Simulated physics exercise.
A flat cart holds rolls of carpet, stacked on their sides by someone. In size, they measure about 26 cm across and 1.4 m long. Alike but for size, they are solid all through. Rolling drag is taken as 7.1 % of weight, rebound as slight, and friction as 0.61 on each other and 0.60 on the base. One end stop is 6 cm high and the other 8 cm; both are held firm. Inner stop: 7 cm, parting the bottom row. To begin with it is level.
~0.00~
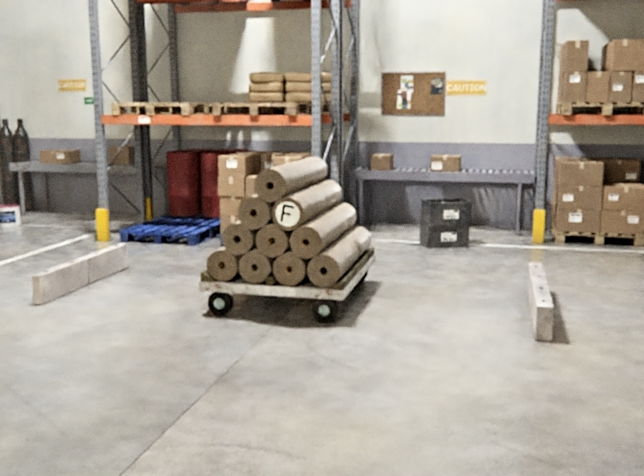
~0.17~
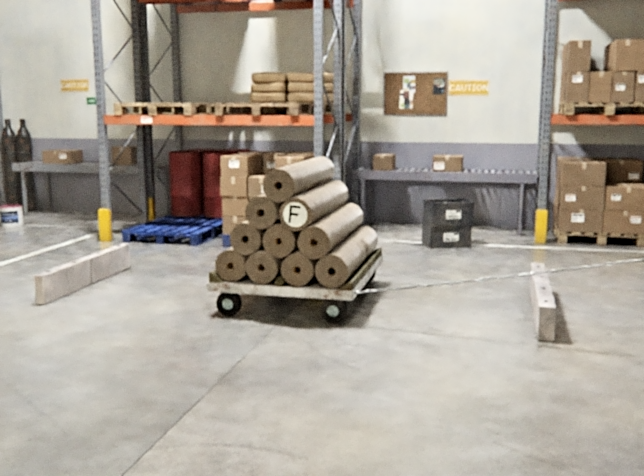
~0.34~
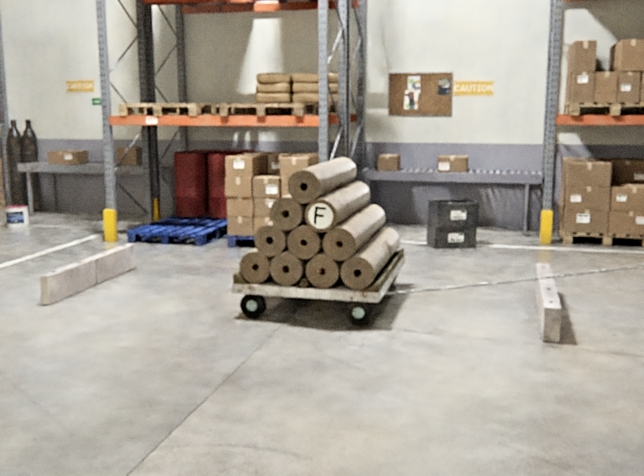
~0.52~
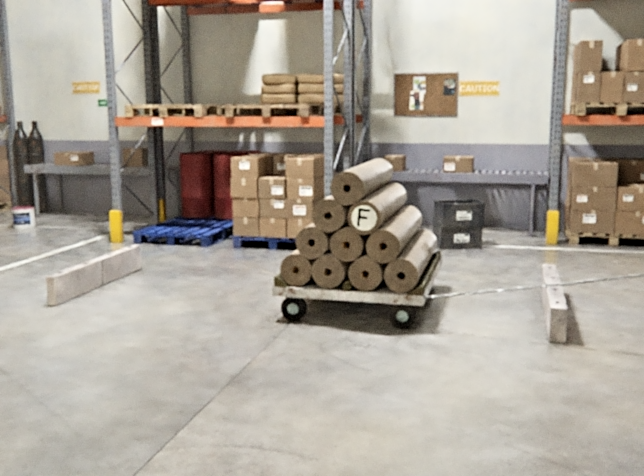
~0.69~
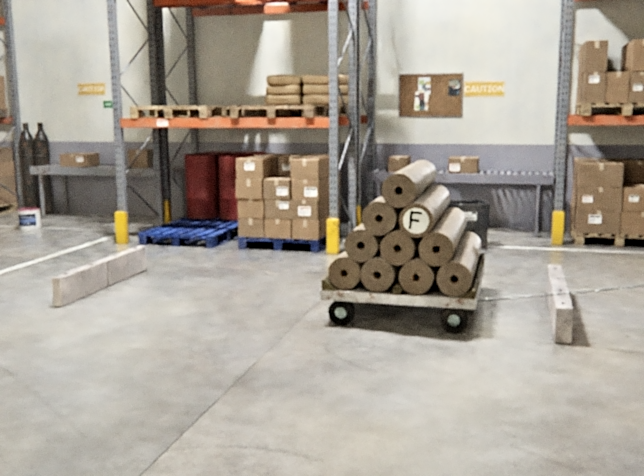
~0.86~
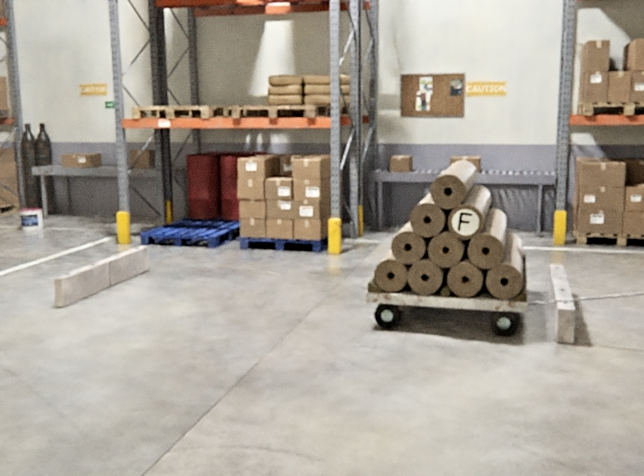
Pyramid of ten brown rolls, one marked F, riding a flat cart rightward across a warehouse floor, the stack keeping its shape.
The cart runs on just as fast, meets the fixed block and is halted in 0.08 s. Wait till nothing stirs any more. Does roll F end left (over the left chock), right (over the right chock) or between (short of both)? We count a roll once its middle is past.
For roll F it is right.
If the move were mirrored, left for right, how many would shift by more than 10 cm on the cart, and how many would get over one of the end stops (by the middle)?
In that case 4 shift, 4 get out.
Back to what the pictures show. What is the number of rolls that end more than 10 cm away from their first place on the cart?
Altogether that makes 4.
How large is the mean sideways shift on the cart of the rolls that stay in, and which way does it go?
Some 0 cm rightwards.
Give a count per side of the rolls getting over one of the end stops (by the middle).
Left side 0, right side 4.
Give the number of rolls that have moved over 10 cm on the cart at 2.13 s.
By then 4.
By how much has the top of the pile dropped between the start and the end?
Drop in height: About 45 cm.
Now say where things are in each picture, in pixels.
In the first picture, 10 rolls, 4 on the base, highest (270, 186); F (288, 214); left chock (8 cm) (202, 272); right chock (6 cm) (341, 282); inner round bar (7 cm) (270, 277); blocks (38, 274) and (545, 305).
The second picture shows cart 5 cm to the right; stops (210, 273) and (350, 283); pile unchanged.
The third picture shows cart 22 cm to the right; stops (234, 274) and (377, 284); pile unchanged.
The fourth picture shows cart 51 cm to the right; stops (275, 277) and (421, 287); pile unchanged.
The fifth picture shows cart 85 cm to the right; stops (323, 280) and (474, 291); pile unchanged; bottom ones (344, 274) (377, 276) (416, 278) (454, 279).
The sixth picture shows cart 1.2 m to the right; stops (369, 283) and hidden; pile unchanged; F (466, 222).
By 1.00 s, cart 1.4 m along; 0 now displaced over 10 cm; not one over the end stops; F 4.3 cm right and 2.2 cm up (moves measured on the cart).
By 1.28 s, cart 1.4 m along; 6 now displaced over 10 cm; 1 over the right chock; F 35 cm right and 8 cm up.
By 2.13 s, cart 1.4 m along; 4 now displaced over 10 cm; 4 over the right chock; F rolled far off to the right.
At rest by 2.9 s, 4 moved over 10 cm; 4 over the right chock; F rolled far off to the right; top of the pile 48 cm high, from 91 cm.
